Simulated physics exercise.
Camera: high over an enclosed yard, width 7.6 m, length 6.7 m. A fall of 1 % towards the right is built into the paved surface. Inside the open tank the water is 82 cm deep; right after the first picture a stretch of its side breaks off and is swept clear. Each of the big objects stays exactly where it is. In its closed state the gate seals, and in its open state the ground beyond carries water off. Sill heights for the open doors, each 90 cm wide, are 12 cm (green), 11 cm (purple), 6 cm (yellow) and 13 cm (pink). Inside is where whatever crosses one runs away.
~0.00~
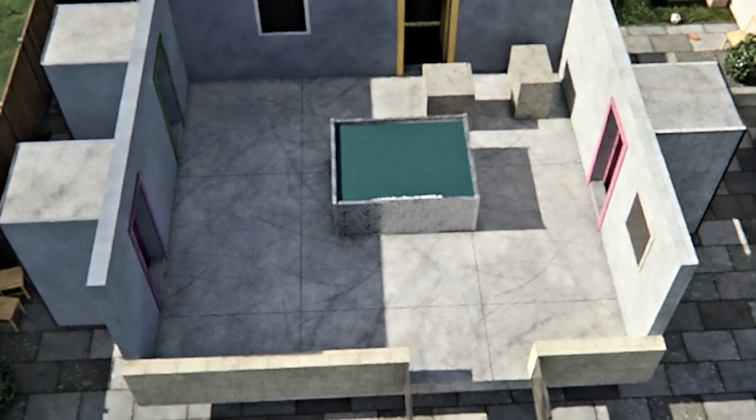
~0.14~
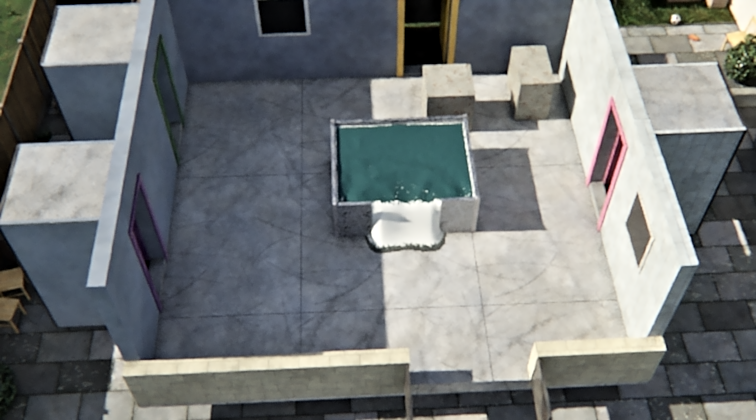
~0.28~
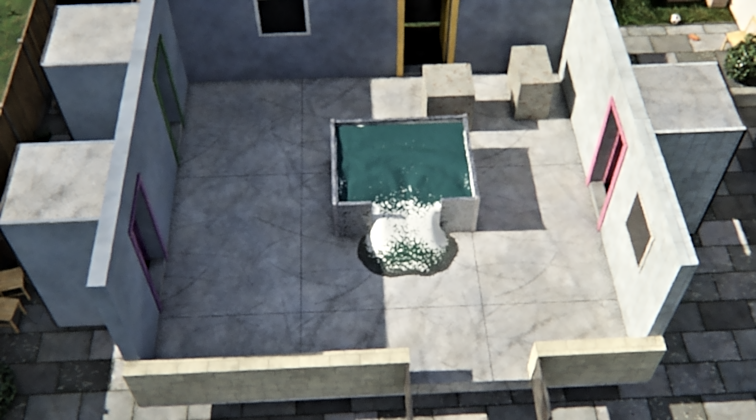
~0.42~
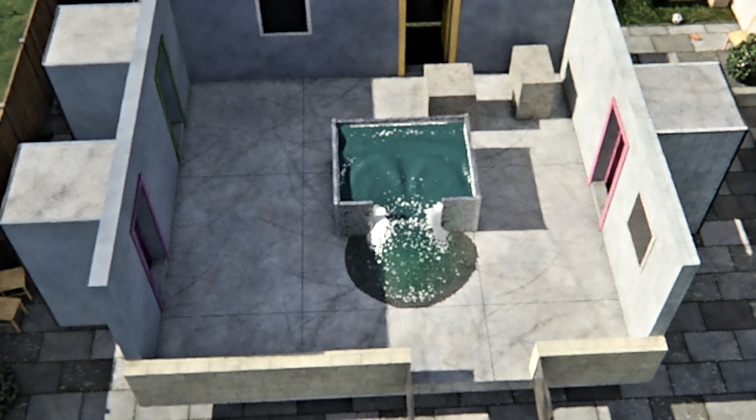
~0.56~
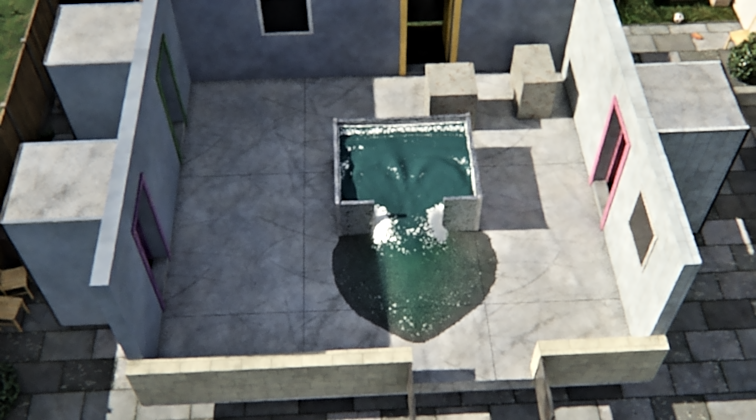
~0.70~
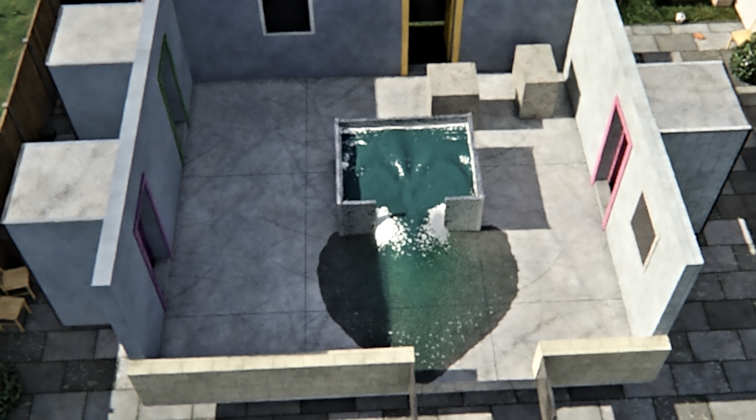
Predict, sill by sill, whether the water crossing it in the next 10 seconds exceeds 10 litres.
Result: Green door: Beneath the limit; purple door: Beneath the limit; yellow door: Beneath the limit; pink door: Beneath the limit.
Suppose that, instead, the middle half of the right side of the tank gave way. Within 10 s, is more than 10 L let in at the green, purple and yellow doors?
Door by door - green: Within bounds, purple: Within bounds, yellow: Within bounds.
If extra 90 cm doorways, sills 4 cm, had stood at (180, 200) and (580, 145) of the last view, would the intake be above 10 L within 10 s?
Door 1: Lower; door 2: Lower.
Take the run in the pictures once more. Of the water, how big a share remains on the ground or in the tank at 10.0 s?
Near 58 in a hundred is still there.
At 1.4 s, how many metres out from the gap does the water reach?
Roughly 3.8 m.
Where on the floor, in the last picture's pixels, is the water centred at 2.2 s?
The water is centred near (402, 239).
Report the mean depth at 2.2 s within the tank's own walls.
42 cm.
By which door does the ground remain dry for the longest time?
Yellow.
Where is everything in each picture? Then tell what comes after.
The first frame shows still water, 82 cm deep, in the open tank at (402, 161).
In the second frame, water pours out at (405, 222) and has run 0.7 m, to (441, 242); typically 10 cm deep outside, 82 cm at the open tank's back.
In the third frame, water pours out at (405, 223) and has run 1.0 m, to (440, 267); typically 13 cm deep outside, 82 cm at the open tank's back.
In the fourth frame, water pours out at (407, 223) and has run 1.5 m, to (420, 304); typically 9 cm deep outside, 76 cm at the open tank's back.
In the fifth frame, water pours out at (408, 222) and has run 2.1 m, to (428, 335); typically 7 cm deep outside, 69 cm at the open tank's back.
In the sixth frame, water pours out at (410, 222) and has run 2.8 m, to a hidden place; typically 6 cm deep outside, 72 cm at the open tank's back.
After 1.4 s water covers 25 % of the floor and is deepest (42 cm) near (411, 239); green door not reached, purple door not reached, yellow door not reached, pink door not reached.
After 2.2 s water covers 30 % of the floor and is deepest (36 cm) near (638, 360); green door not reached, purple door not reached, yellow door not reached, pink door not reached.
After 3.5 s water covers 40 % of the floor and is deepest (24 cm) near (411, 239); green door not reached, purple door 12 cm at the sill, 0 L in, yellow door not reached, pink door not reached.
After 6.0 s water covers 75 % of the floor and is deepest (14 cm) near (388, 371); green door 2 cm at the sill, 0 L in, purple door 9 cm at the sill, 2 L in, yellow door not reached, pink door 3 cm at the sill, 0 L in.
After 10.0 s water covers 90 % of the floor and is deepest (8 cm) near (469, 92); green door 2 cm at the sill, 0 L in, purple door 4 cm at the sill, 2 L in, yellow door 4 cm at the sill, 0 L in, pink door 3 cm at the sill, 0 L in.
